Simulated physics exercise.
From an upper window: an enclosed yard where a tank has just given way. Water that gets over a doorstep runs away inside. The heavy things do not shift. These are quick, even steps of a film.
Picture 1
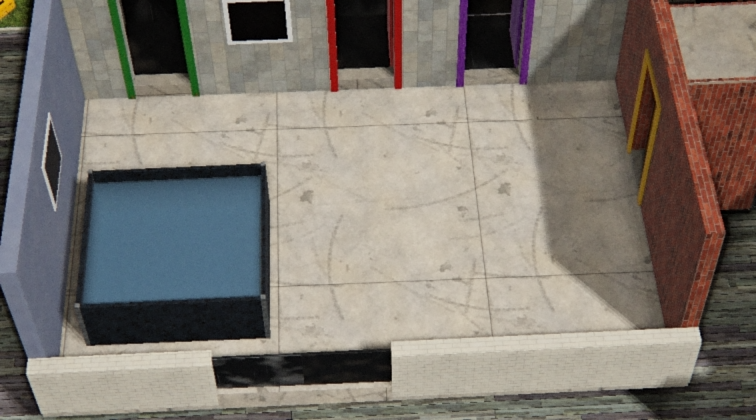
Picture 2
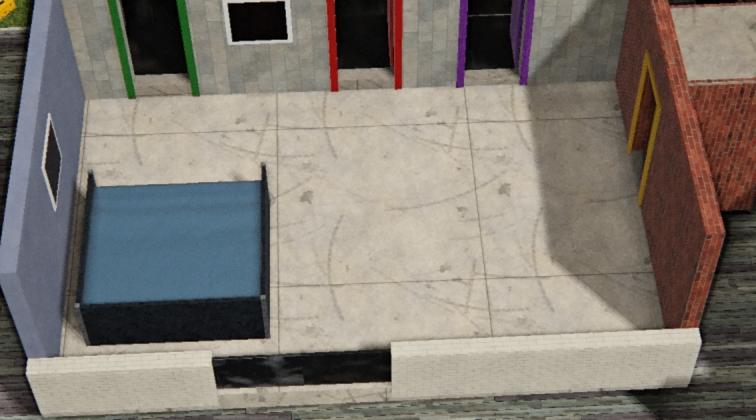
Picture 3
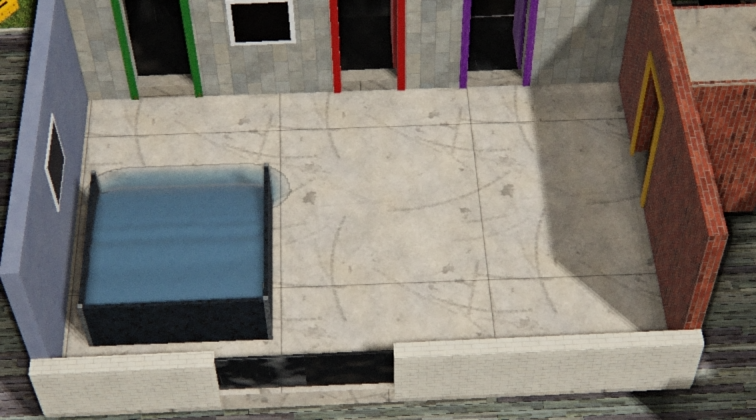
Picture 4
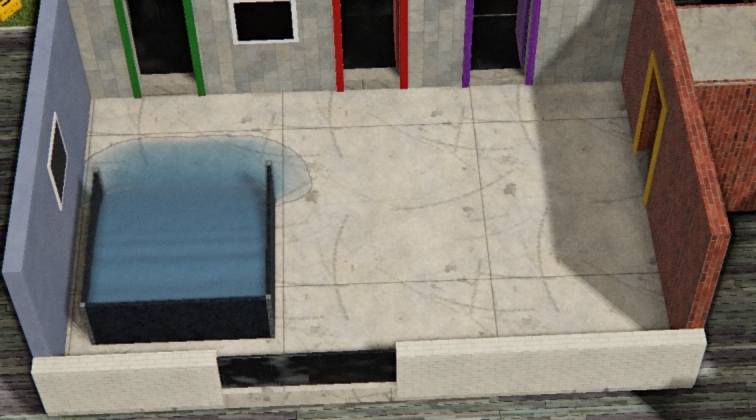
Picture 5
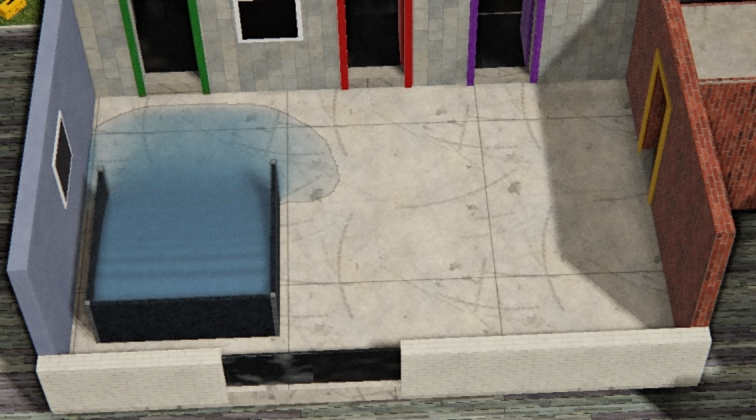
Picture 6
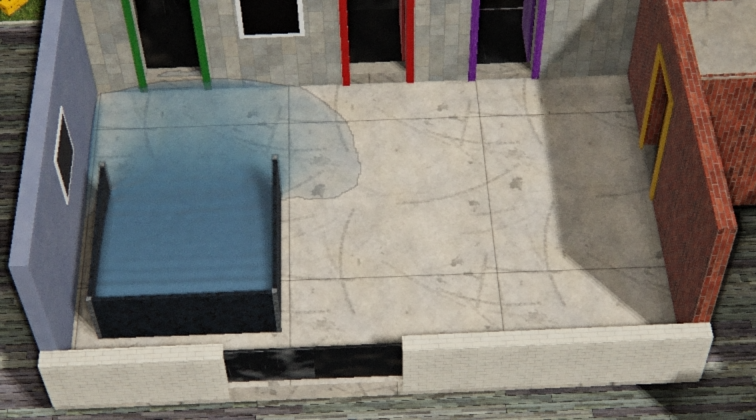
Blue water sits level in a dark open tank at the left of a walled yard, until the tank's far side is gone. The water slides out through the gap onto the pale paving, then fans backward and to the right in a widening sheet, reaching the grey wall by the green-framed doorway.
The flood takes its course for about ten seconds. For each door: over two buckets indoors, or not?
One by one: The green door floods; the yellow door floods; the purple door holds within the limit; the red door holds within the limit.
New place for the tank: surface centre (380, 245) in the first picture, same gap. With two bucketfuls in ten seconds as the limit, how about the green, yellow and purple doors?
One by one: Green door lets less in, yellow door floods, purple door floods.
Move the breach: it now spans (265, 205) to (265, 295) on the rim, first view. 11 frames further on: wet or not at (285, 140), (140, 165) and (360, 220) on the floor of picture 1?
In that order: Not flooded, free of water, awash.
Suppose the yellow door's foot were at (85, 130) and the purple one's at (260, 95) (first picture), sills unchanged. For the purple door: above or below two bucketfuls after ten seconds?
Then: Purple door lets more in.
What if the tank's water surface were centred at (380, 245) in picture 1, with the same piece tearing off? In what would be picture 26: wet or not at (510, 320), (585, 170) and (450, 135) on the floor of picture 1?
In turn: Clear, wet, wet.
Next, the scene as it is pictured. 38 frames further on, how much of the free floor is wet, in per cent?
About 90 per cent.
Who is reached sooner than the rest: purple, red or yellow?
It is the red-painted one.
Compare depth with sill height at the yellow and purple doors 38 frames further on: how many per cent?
Roughly 190 per cent, then 50 per cent.
A moment on, water covers 25 % of the floor; the green door far over two buckets in, the yellow door not reached, the purple door not reached, the red door wet at the sill, nothing in.
Next, water covers 30 % of the floor; the green door far over two buckets in, the yellow door not reached, the purple door wet at the sill, nothing in, the red door wet at the sill, nothing in.
Then, water covers 60 % of the floor; the green door far over two buckets in, the yellow door under two buckets in, the purple door wet at the sill, nothing in, the red door wet at the sill, nothing in.
Later, water covers 90 % of the floor; the green door far over two buckets in, the yellow door far over two buckets in, the purple door wet at the sill, nothing in, the red door wet at the sill, nothing in.
In the end, water covers 100 % of the floor; the green door far over two buckets in, the yellow door far over two buckets in, the purple door wet at the sill, nothing in, the red door wet at the sill, nothing in.
